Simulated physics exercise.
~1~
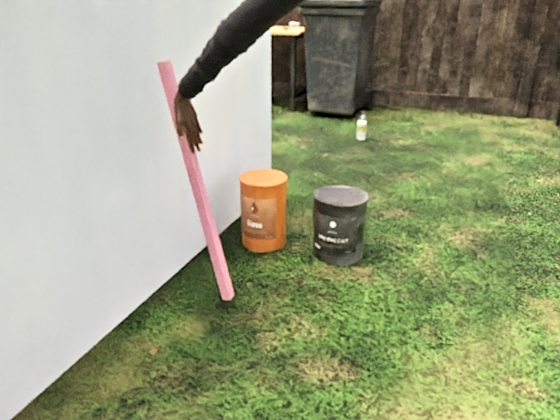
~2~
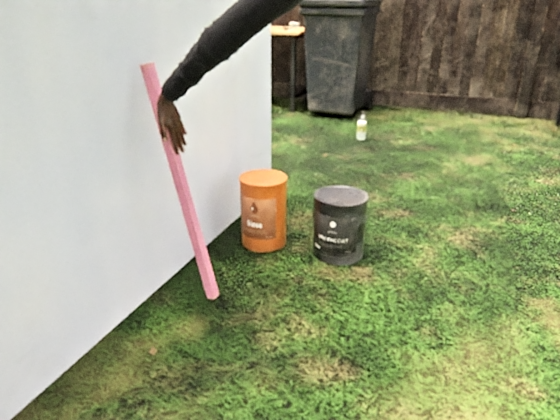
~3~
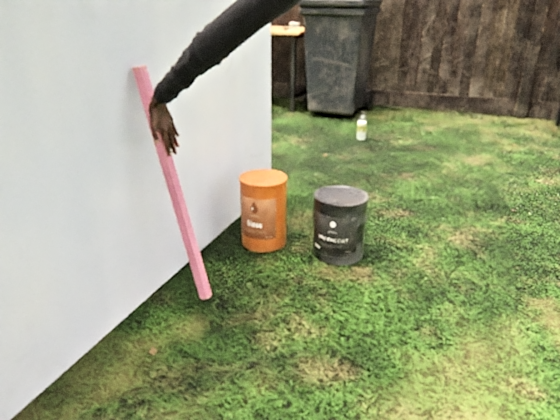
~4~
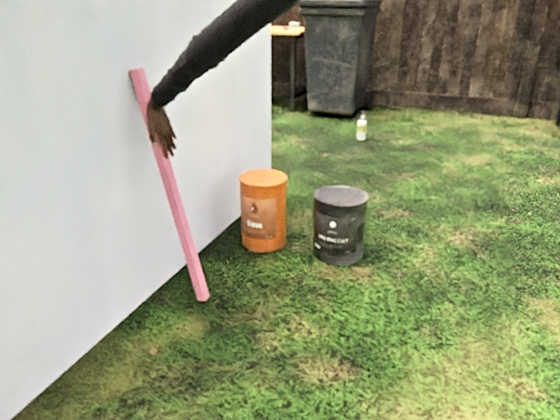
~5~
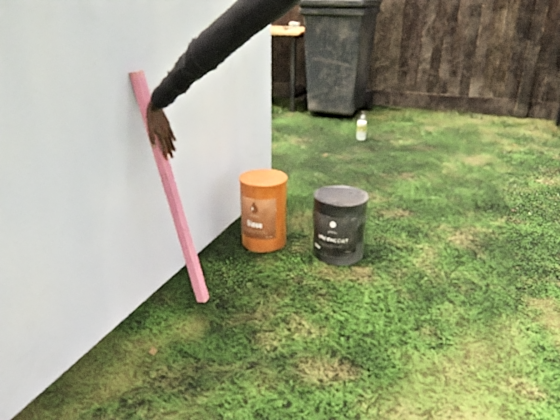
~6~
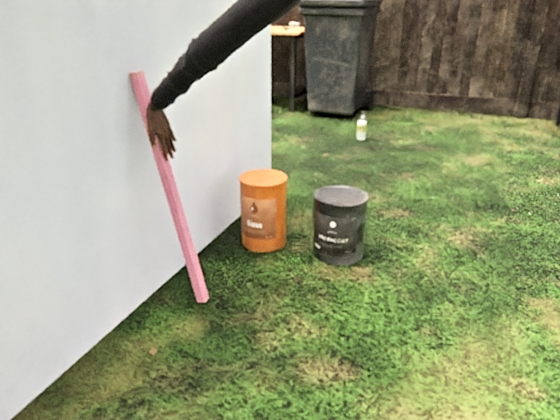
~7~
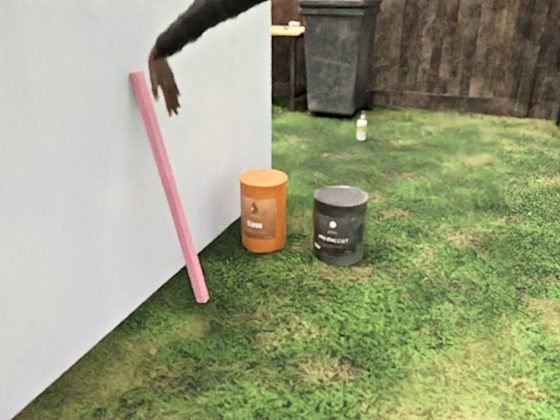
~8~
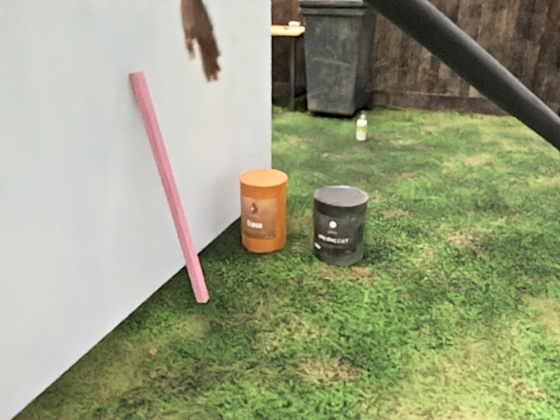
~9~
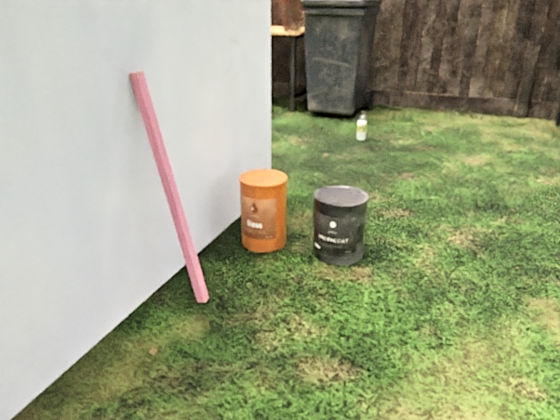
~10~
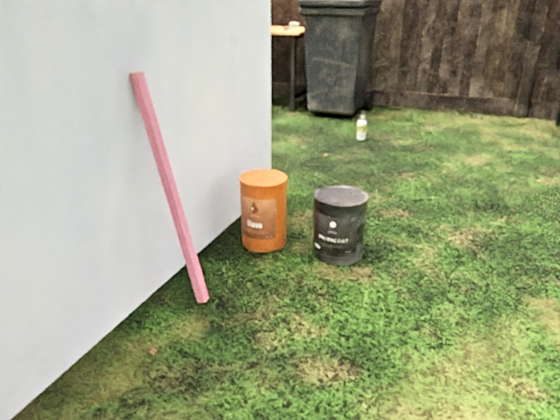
On a grassy yard, a hand leans a pink pole against a white wall beside two pails, releases it, and it stays leaning.
